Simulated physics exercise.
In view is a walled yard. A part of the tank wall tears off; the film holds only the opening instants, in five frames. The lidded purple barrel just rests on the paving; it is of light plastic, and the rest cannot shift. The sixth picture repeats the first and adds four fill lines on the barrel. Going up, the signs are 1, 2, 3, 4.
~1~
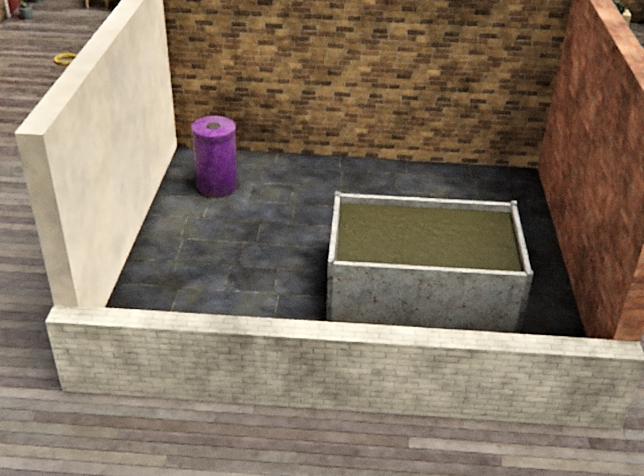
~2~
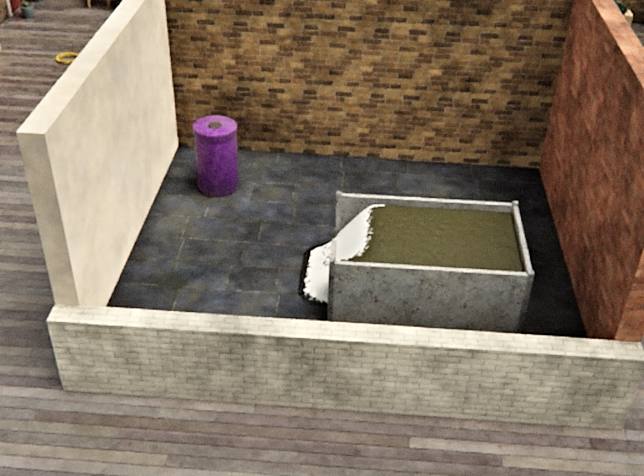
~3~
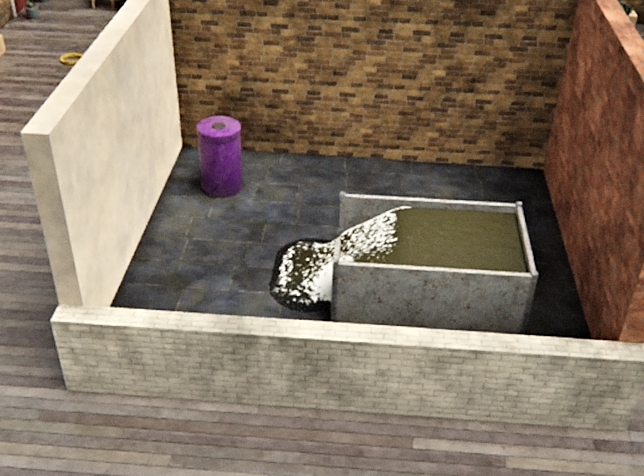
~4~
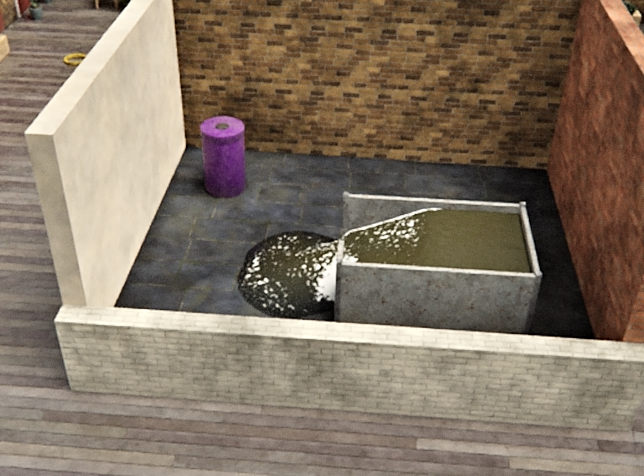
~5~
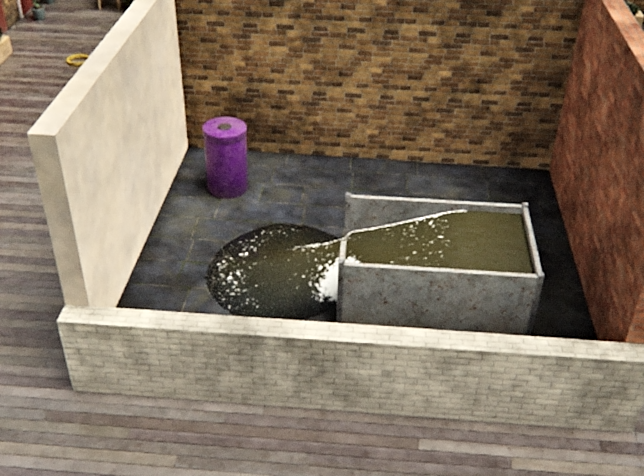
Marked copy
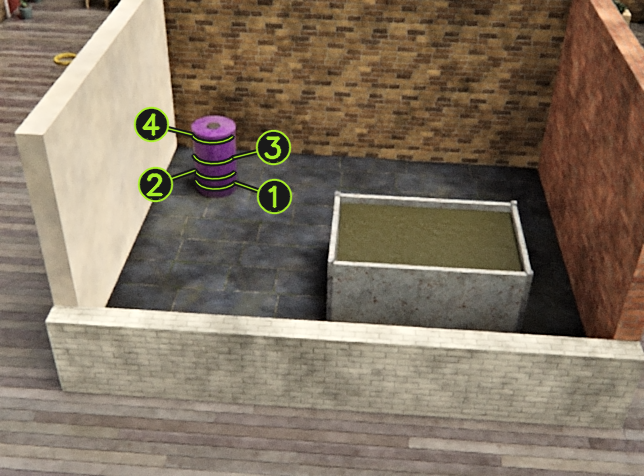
A walled yard with a dark tiled floor, surrounded by wooden decking, is seen from above and in front. A purple barrel stands at the back left near a cream wall, with patterned brick behind, a reddish wall at right, and a grey tank of murky greenish water right of centre. Foaming water pours from the tank's left end and spreads leftward in a widening dark pool, while the view shifts very slightly.
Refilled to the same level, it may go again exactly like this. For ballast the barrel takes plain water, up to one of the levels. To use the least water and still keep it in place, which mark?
I would pick line 2.
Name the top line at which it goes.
The answer is 1.
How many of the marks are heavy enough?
Three.
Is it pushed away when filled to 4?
No, that is safe.
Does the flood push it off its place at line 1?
Yes.
In lime, 1 at (212, 188); 2 at (212, 178); 3 at (211, 163); 4 at (209, 142); from the bottom up 1, 2, 3, 4.
With 1, it is pushed about its own width away.
With 2, it does not move.
With 3, it does not move.
With 4, it does not move.
